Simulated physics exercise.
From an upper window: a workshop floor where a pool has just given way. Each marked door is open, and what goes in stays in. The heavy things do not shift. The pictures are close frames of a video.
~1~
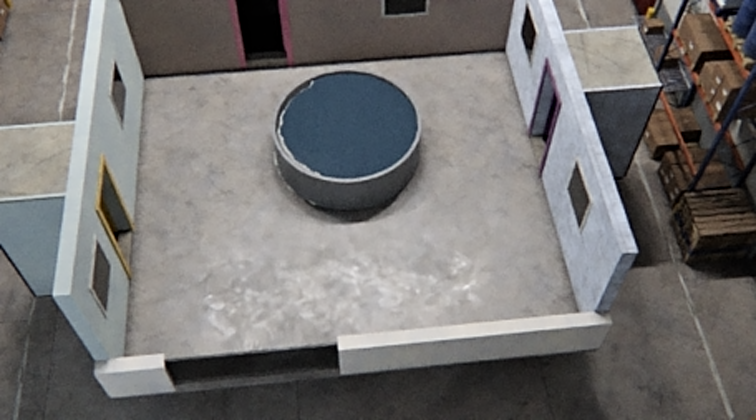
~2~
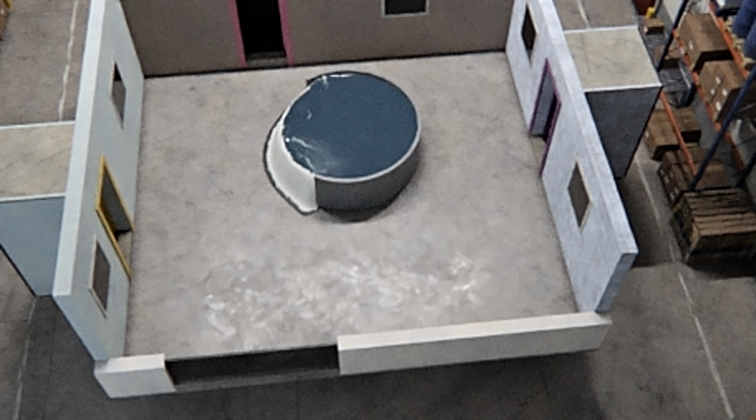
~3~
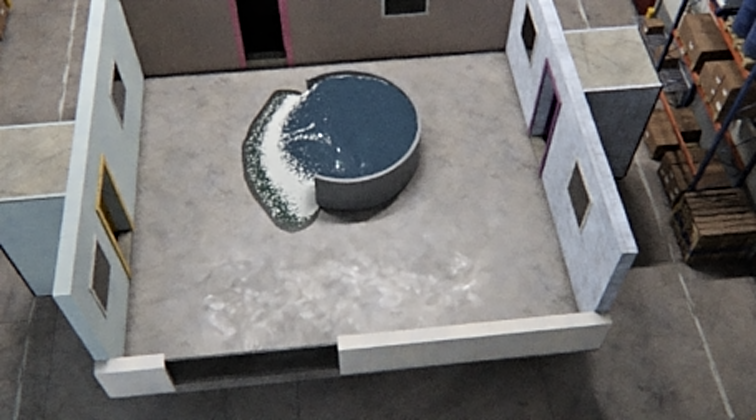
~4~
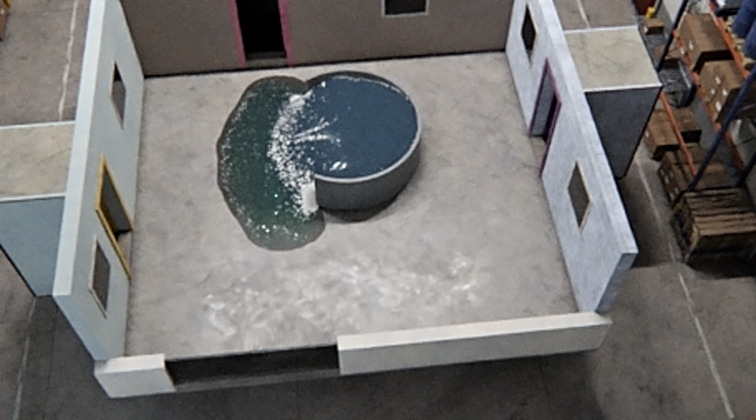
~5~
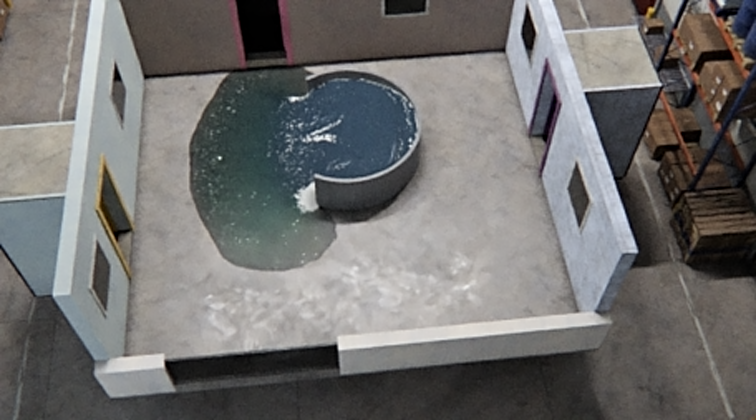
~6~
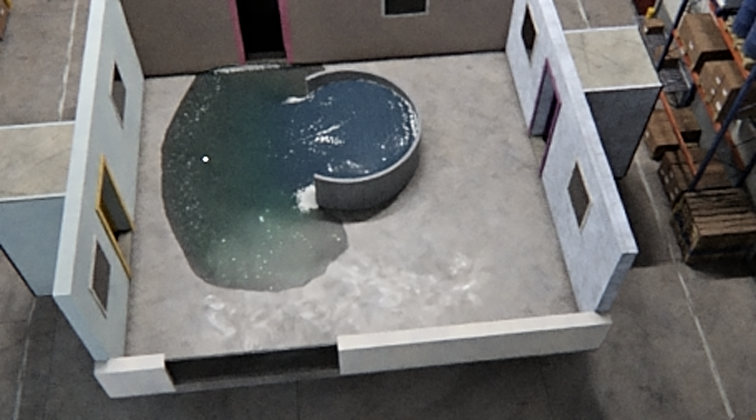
Dark water pouring from the opened left side of a round grey pool, spreading leftward across a walled workshop floor.
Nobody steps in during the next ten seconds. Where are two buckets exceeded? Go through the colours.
One by one: The pink door stays under that; the purple door takes more than that; the yellow door takes more than that.
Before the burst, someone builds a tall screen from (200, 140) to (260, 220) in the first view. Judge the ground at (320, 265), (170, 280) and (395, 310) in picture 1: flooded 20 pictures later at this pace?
In that order: Awash, wet, under water.
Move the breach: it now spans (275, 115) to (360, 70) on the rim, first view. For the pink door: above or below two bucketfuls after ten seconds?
One by one: The pink one is over.
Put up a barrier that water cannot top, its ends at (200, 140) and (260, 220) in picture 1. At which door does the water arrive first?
It is the one in pink.
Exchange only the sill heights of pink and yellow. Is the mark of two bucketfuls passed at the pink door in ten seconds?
In short: The pink one takes more.
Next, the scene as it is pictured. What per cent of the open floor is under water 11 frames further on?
Roughly 45 per cent.
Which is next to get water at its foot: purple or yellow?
The yellow one.
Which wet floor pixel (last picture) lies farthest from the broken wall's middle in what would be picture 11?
At about (124, 367).
A moment on, water covers 45 % of the floor; the pink door wet at the sill, nothing in, the purple door not reached, the yellow door under two buckets in.
Next, water covers 45 % of the floor; the pink door under two buckets in, the purple door not reached, the yellow door far over two buckets in.
Then, water covers 50 % of the floor; the pink door under two buckets in, the purple door not reached, the yellow door far over two buckets in.
Later, water covers 90 % of the floor; the pink door under two buckets in, the purple door not reached, the yellow door far over two buckets in.
In the end, water covers 100 % of the floor; the pink door under two buckets in, the purple door over two buckets in, the yellow door far over two buckets in.
